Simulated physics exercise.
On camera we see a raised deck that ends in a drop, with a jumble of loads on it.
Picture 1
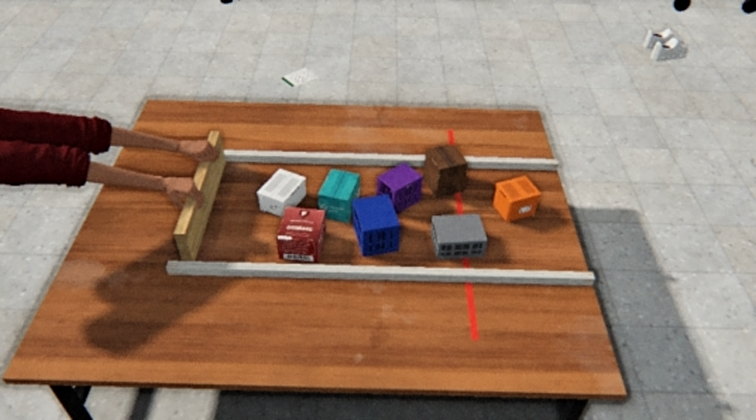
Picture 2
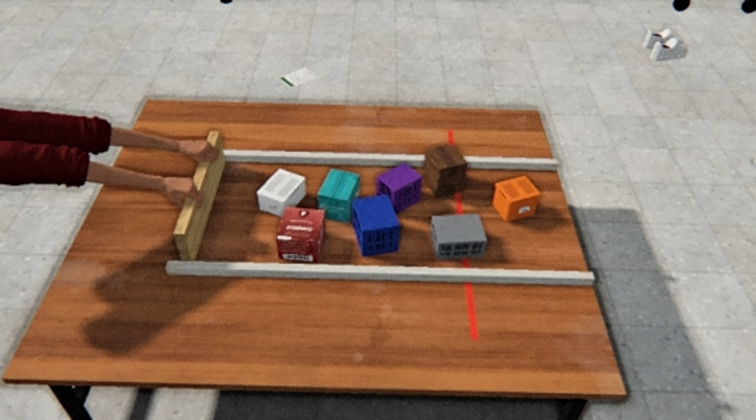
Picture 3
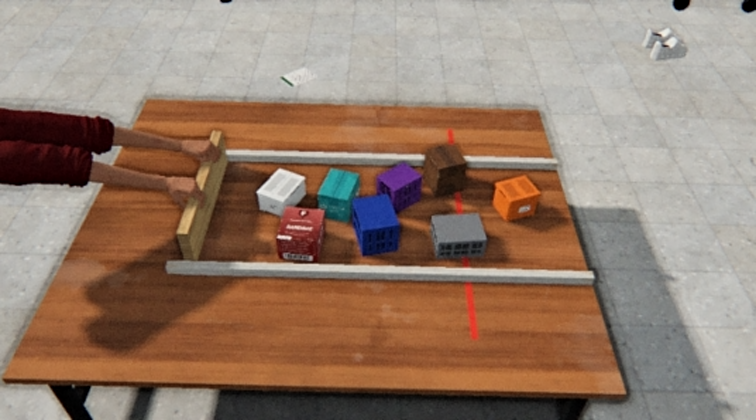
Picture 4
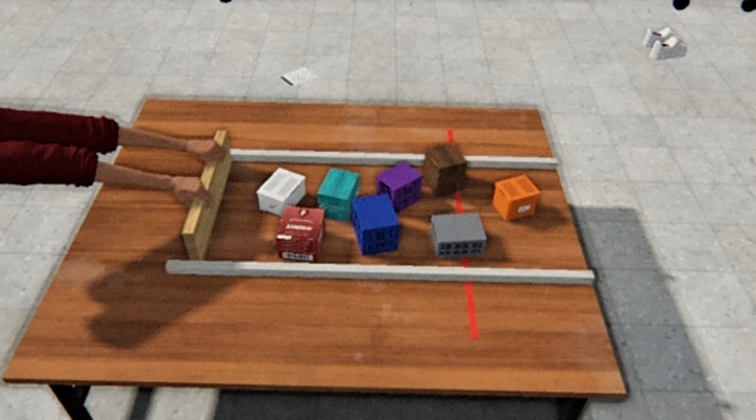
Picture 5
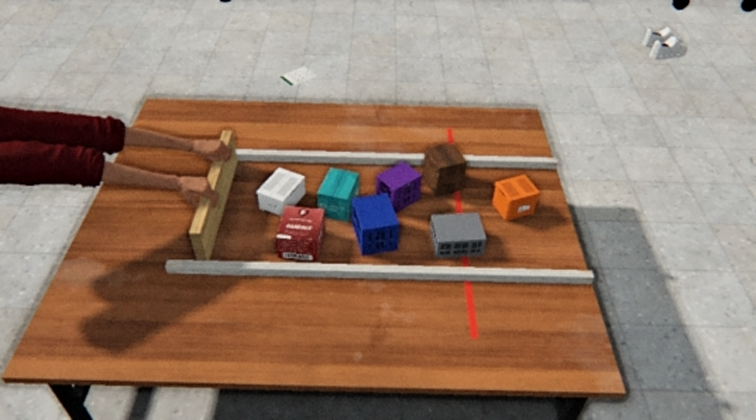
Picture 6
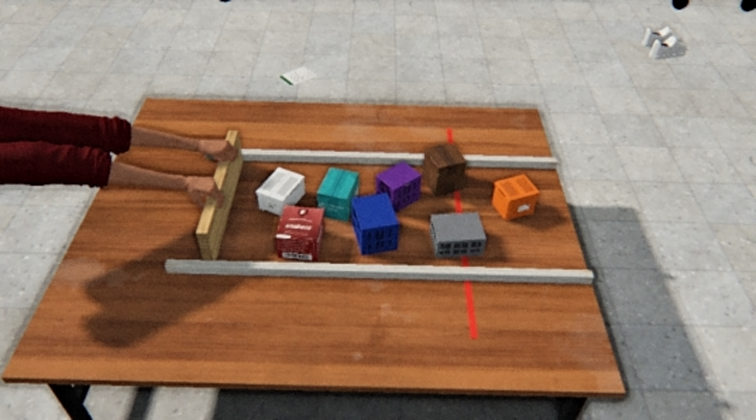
On a wooden table, two hands slide a plank slightly right toward a jumble of crates and boxes.
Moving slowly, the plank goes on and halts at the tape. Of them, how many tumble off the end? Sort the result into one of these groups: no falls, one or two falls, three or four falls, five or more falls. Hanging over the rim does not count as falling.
No falls.
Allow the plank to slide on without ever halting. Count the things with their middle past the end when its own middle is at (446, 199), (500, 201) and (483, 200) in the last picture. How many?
Taking the places in turn, the counts are 0, 3 and 2.
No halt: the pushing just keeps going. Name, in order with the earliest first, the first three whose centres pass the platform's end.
Orange tote, grey crate, purple crate.
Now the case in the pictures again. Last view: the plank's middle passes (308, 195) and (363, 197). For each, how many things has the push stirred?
The count is 3 at the first point and 7 at the second.
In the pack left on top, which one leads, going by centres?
Orange tote.
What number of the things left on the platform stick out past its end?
2 is the number.
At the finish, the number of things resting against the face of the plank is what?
It touches 3.
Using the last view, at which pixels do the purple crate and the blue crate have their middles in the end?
In the last picture the purple crate sits around (535, 196) and the blue crate around (522, 228).
Soon after, none off yet; orange tote at rest near (515, 198); grey crate at rest near (457, 235); brown box at rest near (444, 169).
Then, none off yet; orange tote at rest near (515, 198); grey crate moving near (459, 235); brown box moved a little near (456, 167).
Further on, none off yet; orange tote moved a little near (527, 200); grey crate moved about its own width near (521, 237); brown box moved about its own width near (465, 166).
At rest, the number that fall off is zero.
